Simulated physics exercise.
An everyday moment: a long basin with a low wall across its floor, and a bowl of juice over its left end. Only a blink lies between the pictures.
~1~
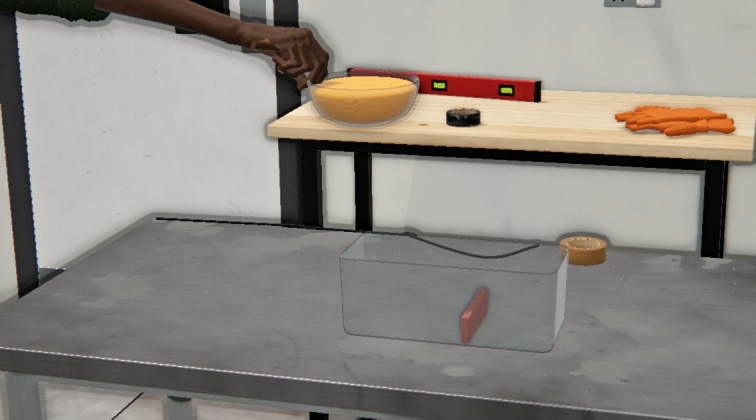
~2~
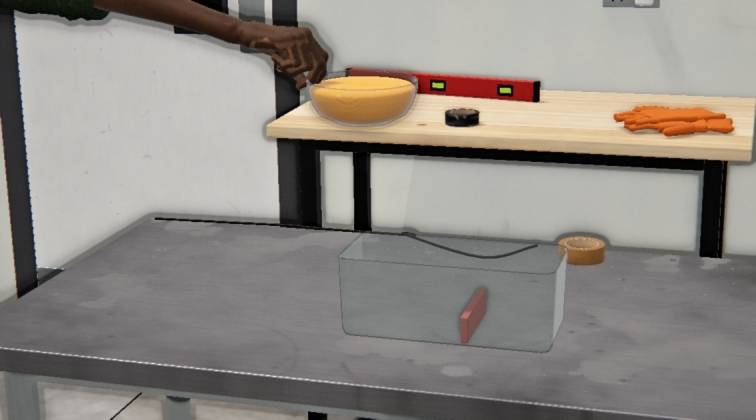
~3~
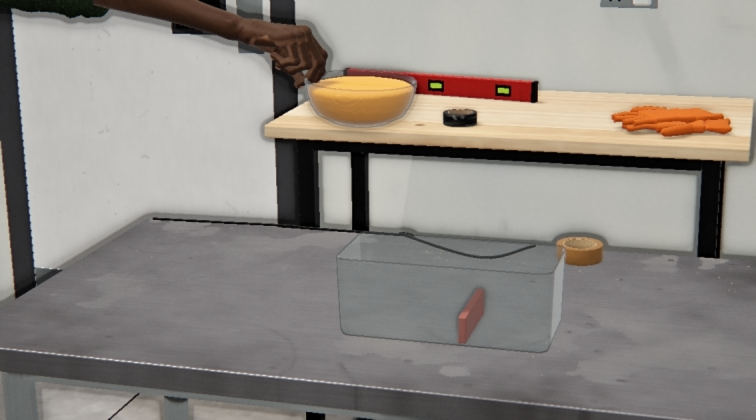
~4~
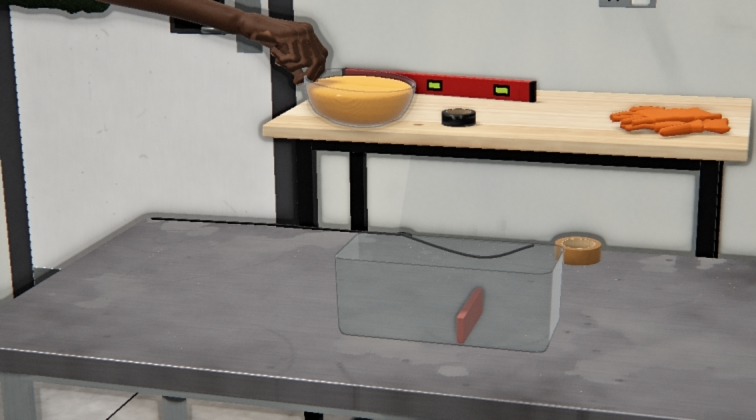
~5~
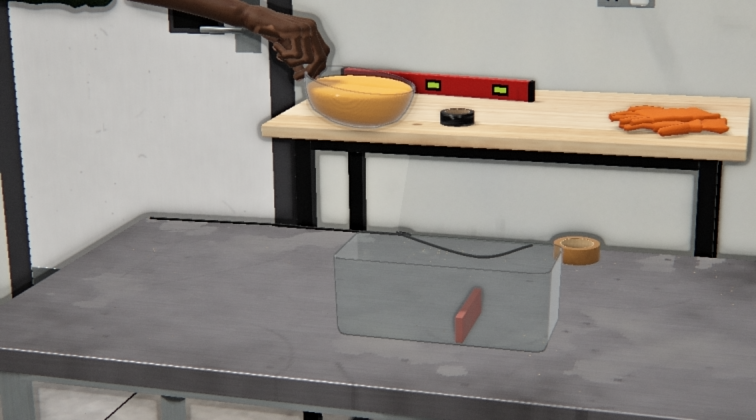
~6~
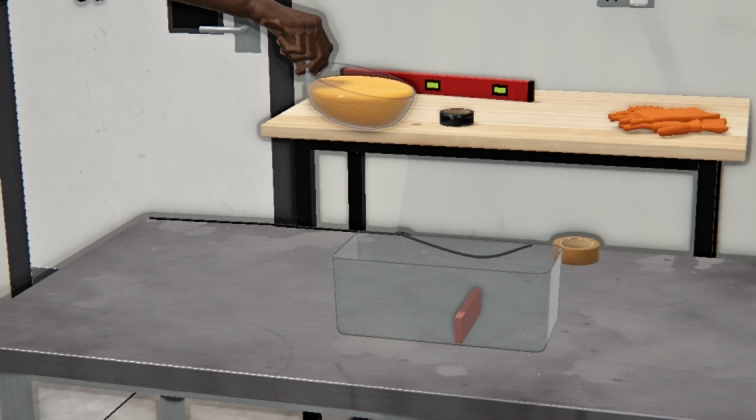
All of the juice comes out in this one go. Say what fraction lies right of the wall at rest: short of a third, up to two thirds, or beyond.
In the end from a third to two thirds is right of the wall.
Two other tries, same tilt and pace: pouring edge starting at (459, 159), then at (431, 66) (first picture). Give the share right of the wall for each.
Roughly 70 per cent, and 60 per cent.
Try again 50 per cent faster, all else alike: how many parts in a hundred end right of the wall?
Some 35 per cent.
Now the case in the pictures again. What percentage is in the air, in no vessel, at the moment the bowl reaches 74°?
Close to 60 per cent.
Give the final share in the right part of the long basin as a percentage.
About 45 per cent.
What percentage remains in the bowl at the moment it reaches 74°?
Near 25 %.
A moment on, the bowl is tipped part way and 25 per cent is still to pour, 6 is left of the wall and 11 right of it.
Next, the bowl is tipped right over and 0 per cent is still to pour, 44 is left of the wall and 45 right of it.
Then the bowl is tipped right over and 0 per cent is still to pour, 50 is left of the wall and 46 right of it.
Later the bowl is tipped right over and 0 per cent is still to pour, 50 is left of the wall and 46 right of it.
Finally, 50 per cent lies left of the wall, 46 right of it and 4 outside.
